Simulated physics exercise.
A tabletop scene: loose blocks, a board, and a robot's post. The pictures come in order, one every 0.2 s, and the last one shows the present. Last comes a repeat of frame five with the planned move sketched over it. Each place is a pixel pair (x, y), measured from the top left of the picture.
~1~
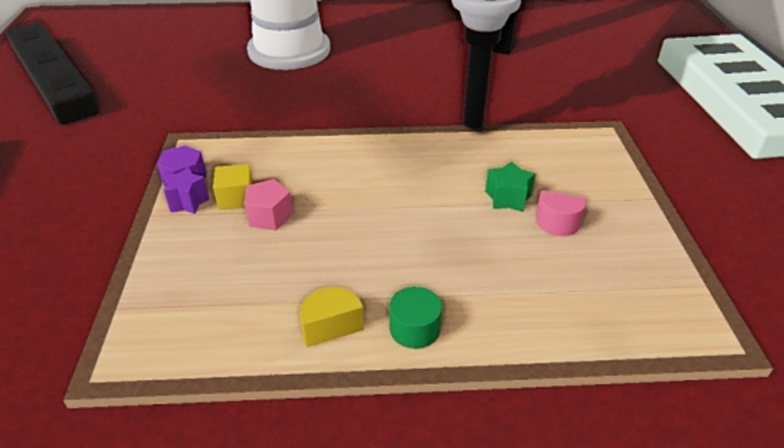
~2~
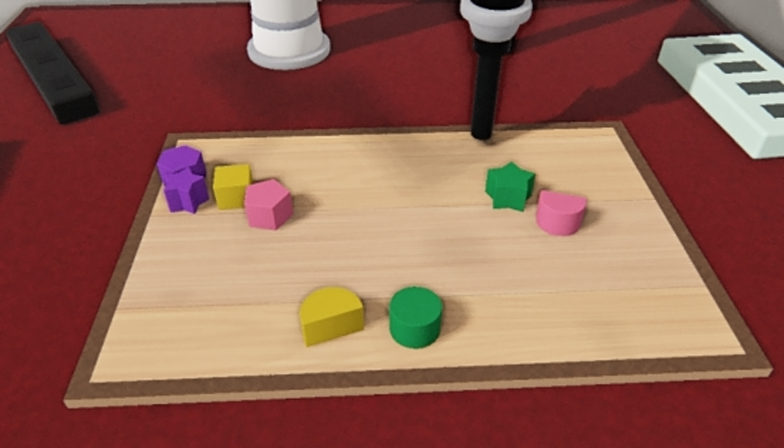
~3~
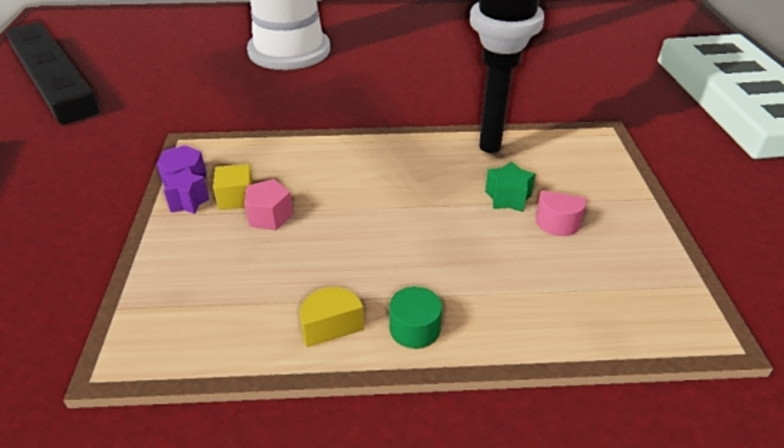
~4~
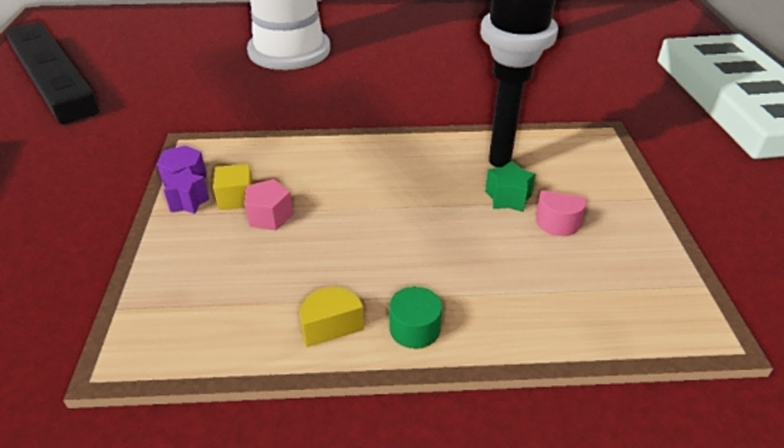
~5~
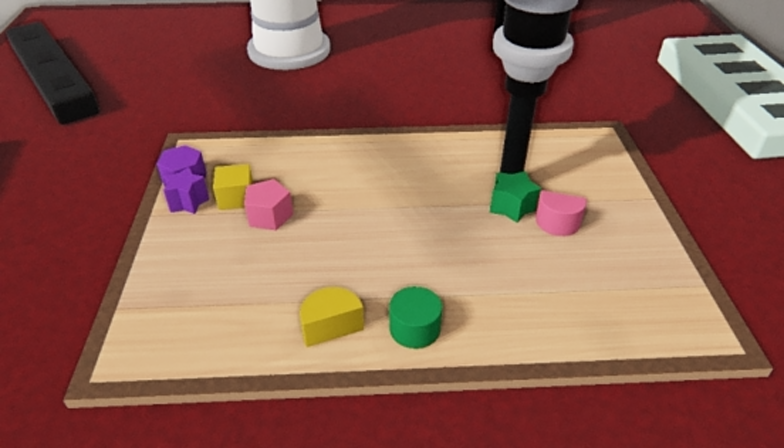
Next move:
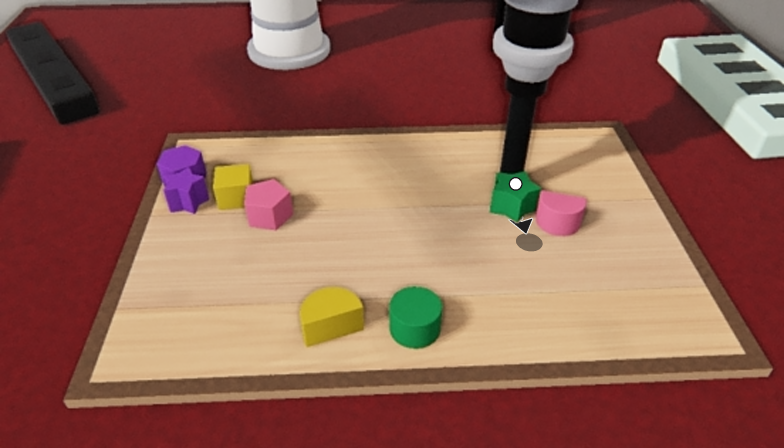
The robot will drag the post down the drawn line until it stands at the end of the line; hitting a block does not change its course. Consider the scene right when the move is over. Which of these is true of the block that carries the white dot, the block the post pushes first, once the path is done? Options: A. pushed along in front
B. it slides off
A: Pushed along in front.
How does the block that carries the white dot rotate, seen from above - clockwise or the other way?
Its spin: Clockwise.
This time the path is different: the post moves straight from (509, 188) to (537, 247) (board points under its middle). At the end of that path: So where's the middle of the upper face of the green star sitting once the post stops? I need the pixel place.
It should be at (519, 237) by then.
The line goes straight from (509, 188) to (529, 242); the dot is on the green star.
What follows on the original path. Halfway along, post (521, 204); green star (520, 210), turned 20° clockwise; pink half-round block (568, 207), turned 25° anticlockwise.
At the end, post (531, 232); green star (525, 239), turned 30° clockwise; pink half-round block (568, 207), turned 25° anticlockwise.
